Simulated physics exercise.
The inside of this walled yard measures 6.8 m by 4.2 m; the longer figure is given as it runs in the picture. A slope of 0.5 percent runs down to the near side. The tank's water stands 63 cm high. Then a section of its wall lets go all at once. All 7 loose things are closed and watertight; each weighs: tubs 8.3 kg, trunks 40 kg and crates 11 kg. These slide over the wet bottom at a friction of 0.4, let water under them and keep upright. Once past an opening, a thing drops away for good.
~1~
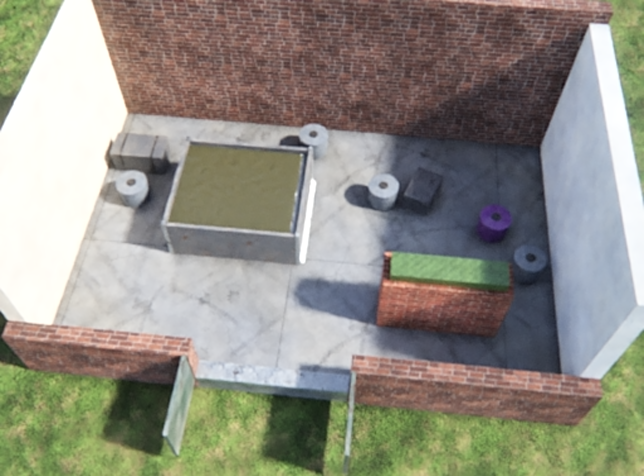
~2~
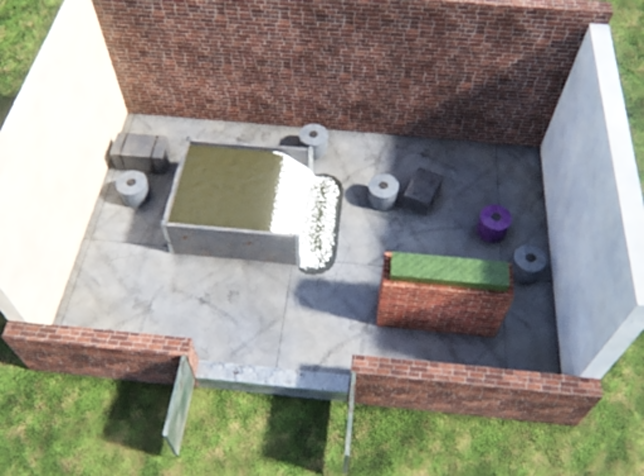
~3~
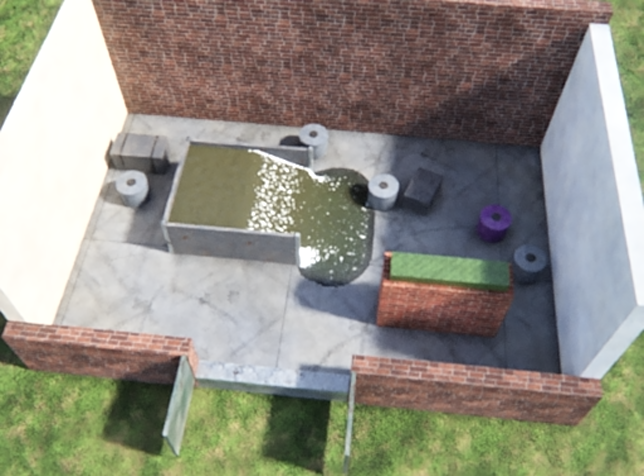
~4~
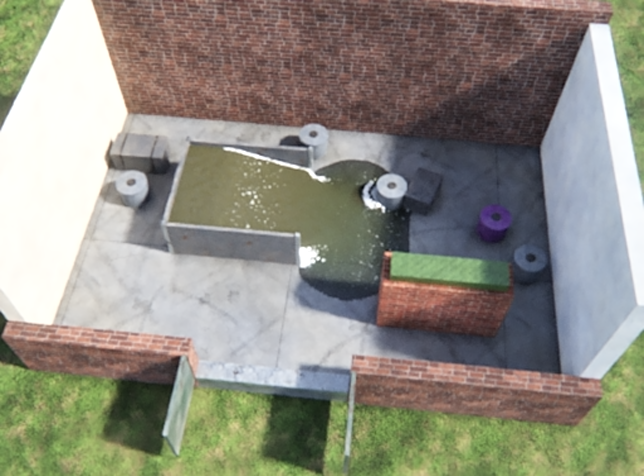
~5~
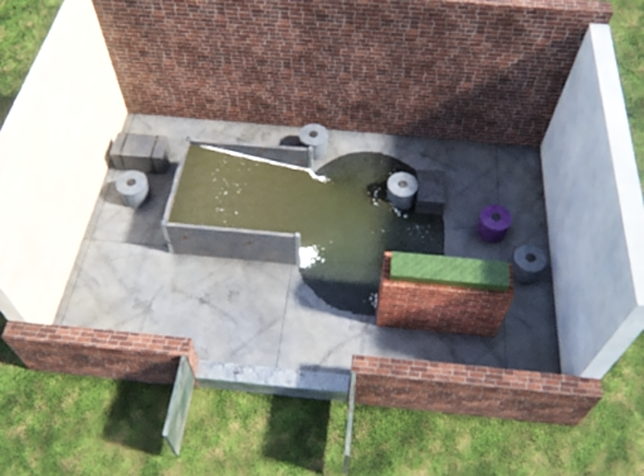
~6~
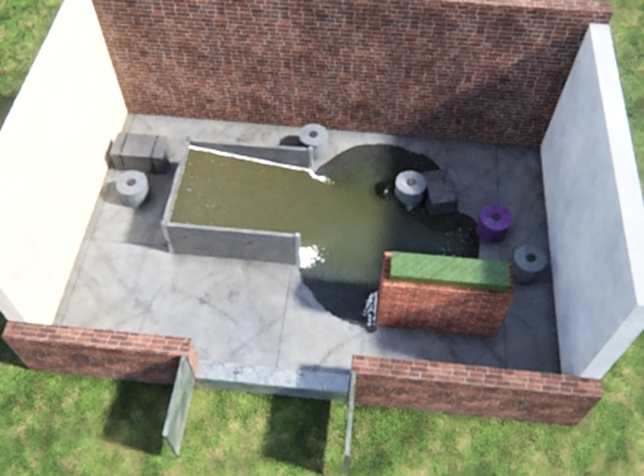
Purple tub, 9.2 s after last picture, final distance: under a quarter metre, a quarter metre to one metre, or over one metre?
Over one metre.
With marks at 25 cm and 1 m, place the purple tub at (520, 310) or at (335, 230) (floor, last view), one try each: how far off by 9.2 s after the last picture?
Try one: It is washed away. Try two: It is washed away.
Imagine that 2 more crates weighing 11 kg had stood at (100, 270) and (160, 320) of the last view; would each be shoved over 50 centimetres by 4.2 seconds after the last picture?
First not far enough, second not far enough.
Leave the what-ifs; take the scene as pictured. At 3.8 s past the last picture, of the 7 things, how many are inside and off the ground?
Just then, the number is 4.
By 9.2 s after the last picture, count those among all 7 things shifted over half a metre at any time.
The total is 5.
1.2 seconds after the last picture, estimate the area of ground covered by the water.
Some 16 m2 of it.
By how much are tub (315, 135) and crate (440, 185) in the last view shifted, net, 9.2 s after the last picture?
In that order: 300 cm, 250 cm.
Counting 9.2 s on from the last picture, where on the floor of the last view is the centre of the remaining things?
It works out to somewhere near (181, 182) on the floor.
Then, 1.2 s after the last picture the purple tub is near (538, 195), 0.7 m from its start, afloat; 0 of 7 are out; 4 afloat.
Then, 3.8 s after the last picture the purple tub is near (397, 169), 1.6 m from its start, afloat; 0 of 7 are out; 4 afloat.
Then, 6.2 s after the last picture the purple tub is near (277, 183), 3.2 m from its start, afloat; 0 of 7 are out; 3 afloat.
Then, 9.2 s after the last picture the purple tub is near (247, 193), 3.7 m from its start, afloat; 0 of 7 are out; 5 afloat.
